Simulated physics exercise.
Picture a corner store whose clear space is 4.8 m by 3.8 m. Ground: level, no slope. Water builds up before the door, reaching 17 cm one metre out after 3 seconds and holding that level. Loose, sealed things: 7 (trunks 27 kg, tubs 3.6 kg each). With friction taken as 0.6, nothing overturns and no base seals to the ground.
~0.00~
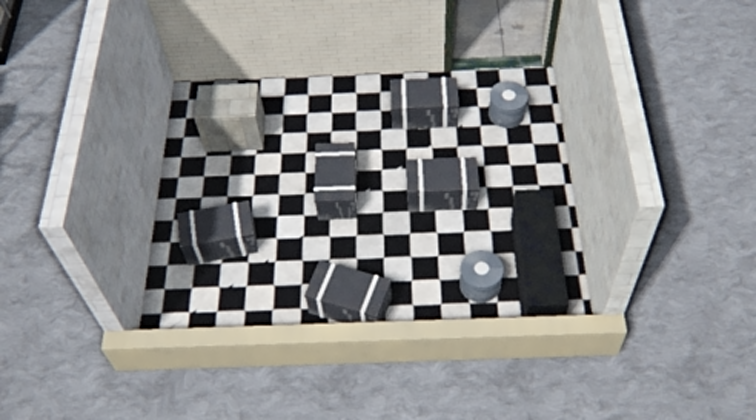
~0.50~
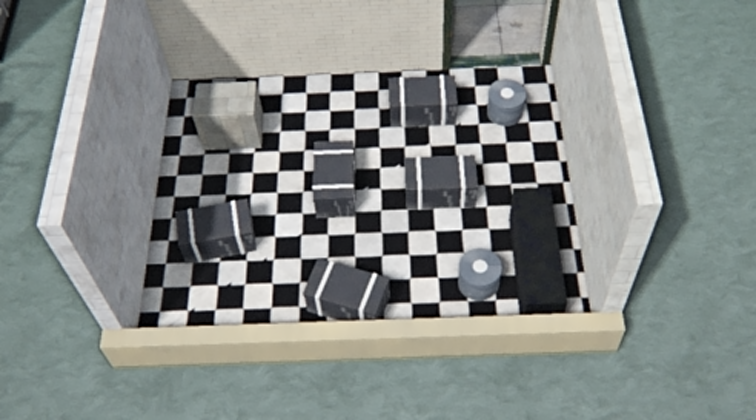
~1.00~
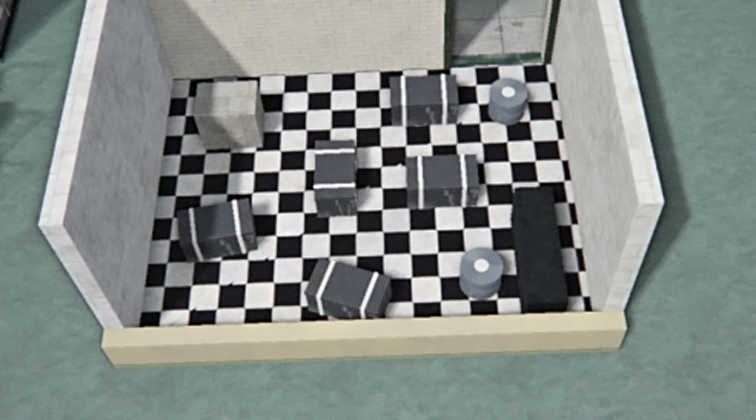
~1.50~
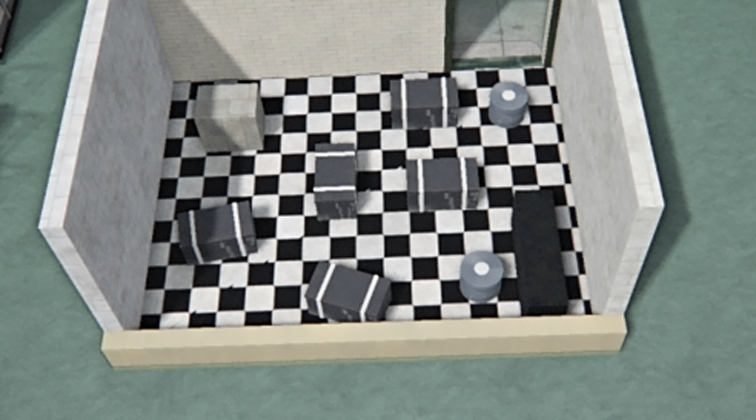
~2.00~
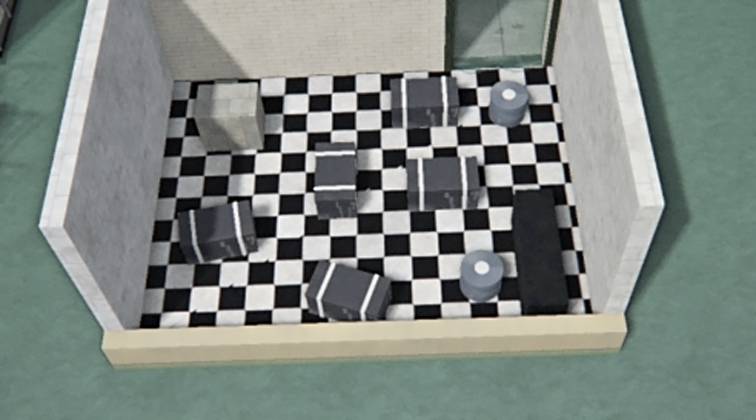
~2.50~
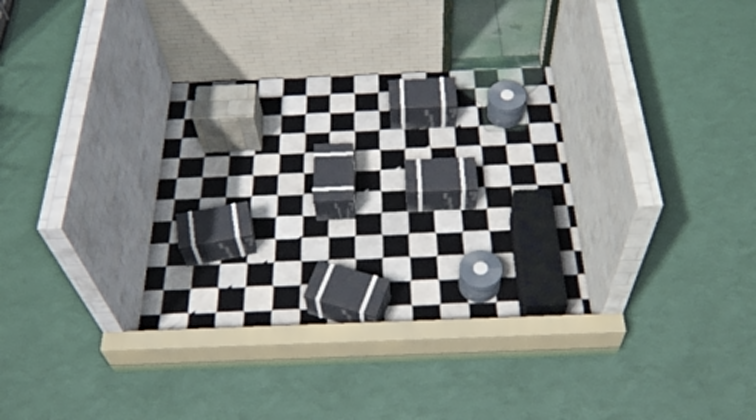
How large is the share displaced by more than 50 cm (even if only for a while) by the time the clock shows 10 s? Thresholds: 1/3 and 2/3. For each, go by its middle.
Displaced share: Medium, one to two thirds.
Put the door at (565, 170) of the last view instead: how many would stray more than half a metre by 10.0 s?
The count would be 2.
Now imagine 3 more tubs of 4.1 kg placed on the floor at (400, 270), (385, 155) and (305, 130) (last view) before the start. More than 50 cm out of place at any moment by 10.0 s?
In order: Farther; farther; not as far.
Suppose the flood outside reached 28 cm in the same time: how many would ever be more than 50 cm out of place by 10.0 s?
The count would be 6.
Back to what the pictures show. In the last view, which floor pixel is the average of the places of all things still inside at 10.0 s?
Near (366, 213).
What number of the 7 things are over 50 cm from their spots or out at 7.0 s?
I make it 2.
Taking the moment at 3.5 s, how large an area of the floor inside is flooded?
The covered patch comes to about 2.5 m2.
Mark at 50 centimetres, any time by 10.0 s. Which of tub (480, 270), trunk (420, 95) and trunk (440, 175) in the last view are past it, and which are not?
Result, in turn: Exceeded / stayed within / exceeded.
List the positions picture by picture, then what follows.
The first picture shows a tub at (509, 95), on the bottom; a trunk at (335, 171), on the bottom; 0.0 m2 under water; 0 of 7 have shifted.
The second picture shows a tub at (507, 93), on the bottom; a trunk at (333, 169), on the bottom; water covers 0.0 m2; 0 of 7 have shifted.
The third picture shows a tub at (508, 92) rests on the ground; a trunk at (334, 168), on the bottom; 0.0 m2 under water; 0 of 7 have shifted.
The fourth picture shows a tub at (509, 96) rests on the ground; a trunk at (335, 171), on the bottom; 0.0 m2 under water; 0 of 7 have shifted.
The fifth picture shows a tub at (509, 95), on the bottom; a trunk at (335, 170), on the bottom; water covers 0.0 m2; 0 of 7 have shifted.
The sixth picture shows a tub at (507, 95) rests on the ground; a trunk at (333, 171) rests on the ground; 0.5 m2 under water; 0 of 7 have shifted.
After 3.5 s 1 of 7 are over 50 cm from their spots; 0 afloat.
After 4.5 s 1 of 7 are over 50 cm from their spots; 1 afloat.
After 7.0 s 2 of 7 are over 50 cm from their spots; 2 afloat.
After 10.0 s 3 of 7 are over 50 cm from their spots, and 3 have been at some point; 3 afloat.
